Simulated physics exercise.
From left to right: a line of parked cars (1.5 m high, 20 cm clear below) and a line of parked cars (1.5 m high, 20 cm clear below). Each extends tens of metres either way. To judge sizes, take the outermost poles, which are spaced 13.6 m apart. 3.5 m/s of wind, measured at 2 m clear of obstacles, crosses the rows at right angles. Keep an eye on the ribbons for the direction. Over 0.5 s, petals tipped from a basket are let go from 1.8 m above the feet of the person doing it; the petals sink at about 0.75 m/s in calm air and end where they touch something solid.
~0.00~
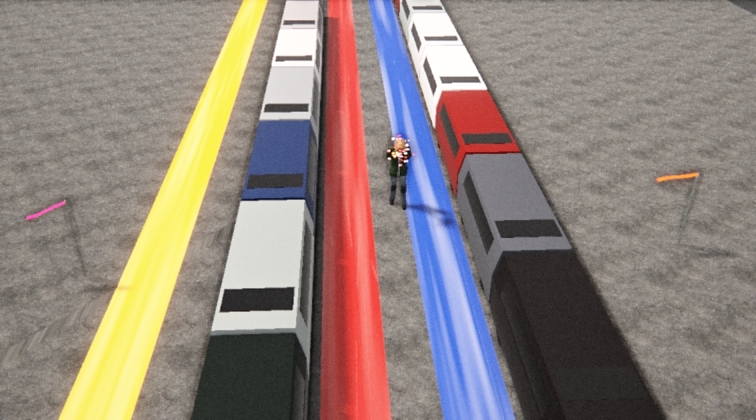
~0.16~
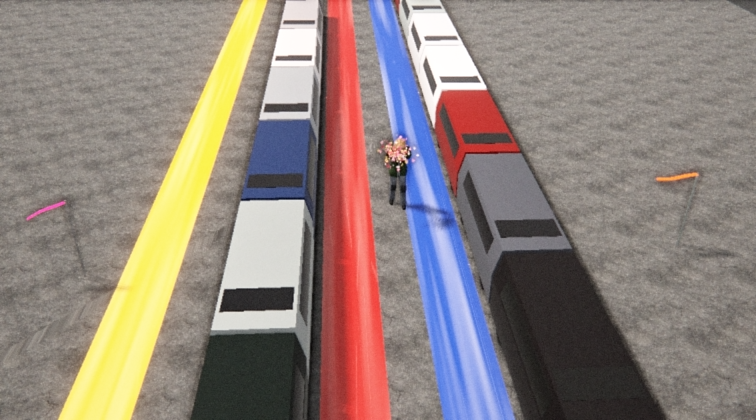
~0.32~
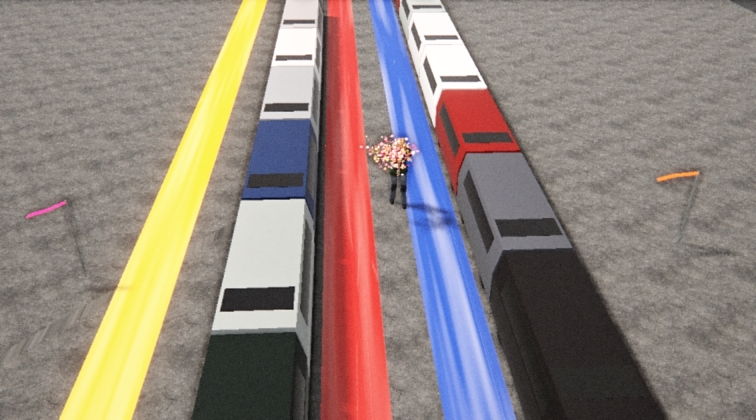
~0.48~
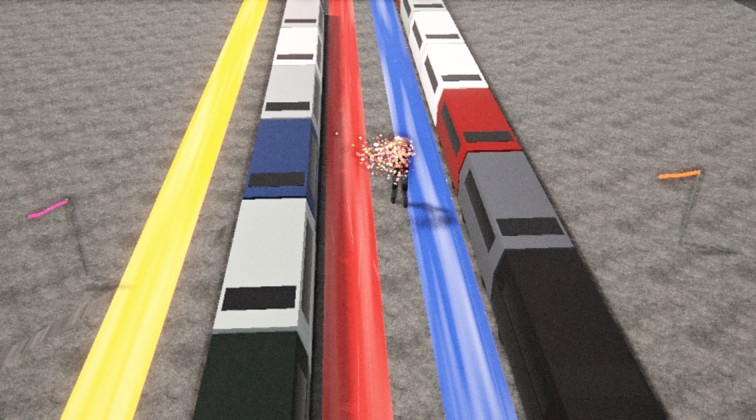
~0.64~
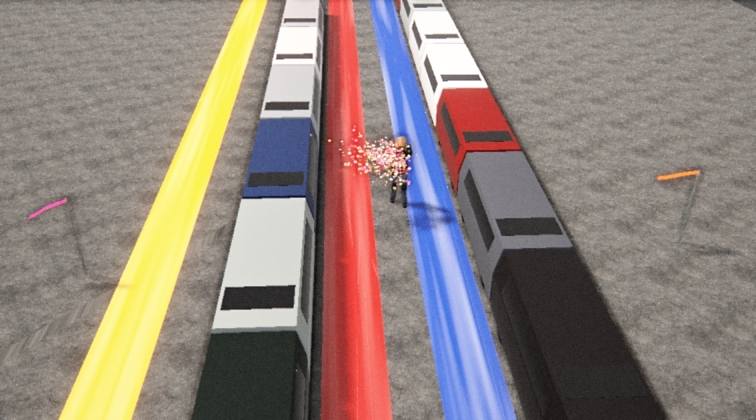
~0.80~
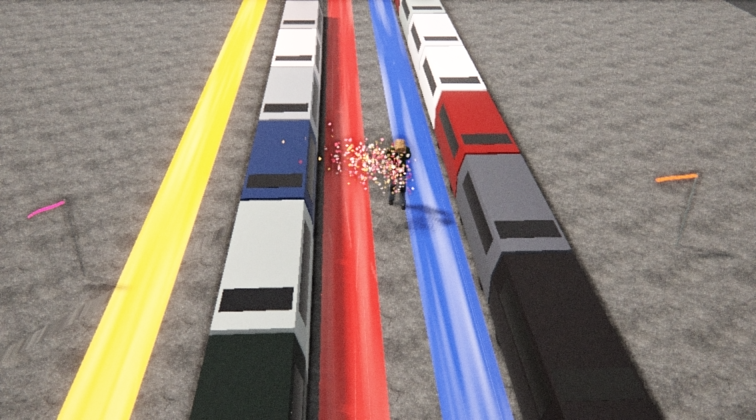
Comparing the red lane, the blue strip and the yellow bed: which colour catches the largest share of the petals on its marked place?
I would say red.
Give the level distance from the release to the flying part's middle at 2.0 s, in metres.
Estimate: Near 1.0 m.
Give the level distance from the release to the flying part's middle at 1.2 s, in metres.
My estimate would be some 1.0 metres.
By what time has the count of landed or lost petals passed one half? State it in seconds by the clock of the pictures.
Estimated time: Close to 3.0 s.
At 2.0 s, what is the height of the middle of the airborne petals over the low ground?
Middle height: Approx. 0.8 m.
After 1.2 s, 0 % lies on the blue strip, 0 % on the yellow bed and 0 % on the red lane; 1 % has touched down or left; the middle of what still flies is 1.2 m above the low ground, near (365, 174).
After 2.0 s, 0 % lies on the blue strip, 0 % on the yellow bed and 2 % on the red lane; 16 % has touched down or left; the middle of what still flies is 0.8 m above the low ground, near (362, 190).
After 3.5 s, 2 % lies on the blue strip, 0 % on the yellow bed and 25 % on the red lane; 68 % has touched down or left; the middle of what still flies is 0.5 m above the low ground, near (373, 203).
After 8.0 s, 3 % lies on the blue strip, 1 % on the yellow bed and 31 % on the red lane; 98 % has touched down or left.
After 45.0 s, 3 % lies on the blue strip, 1 % on the yellow bed and 31 % on the red lane; 100 % has touched down or left.
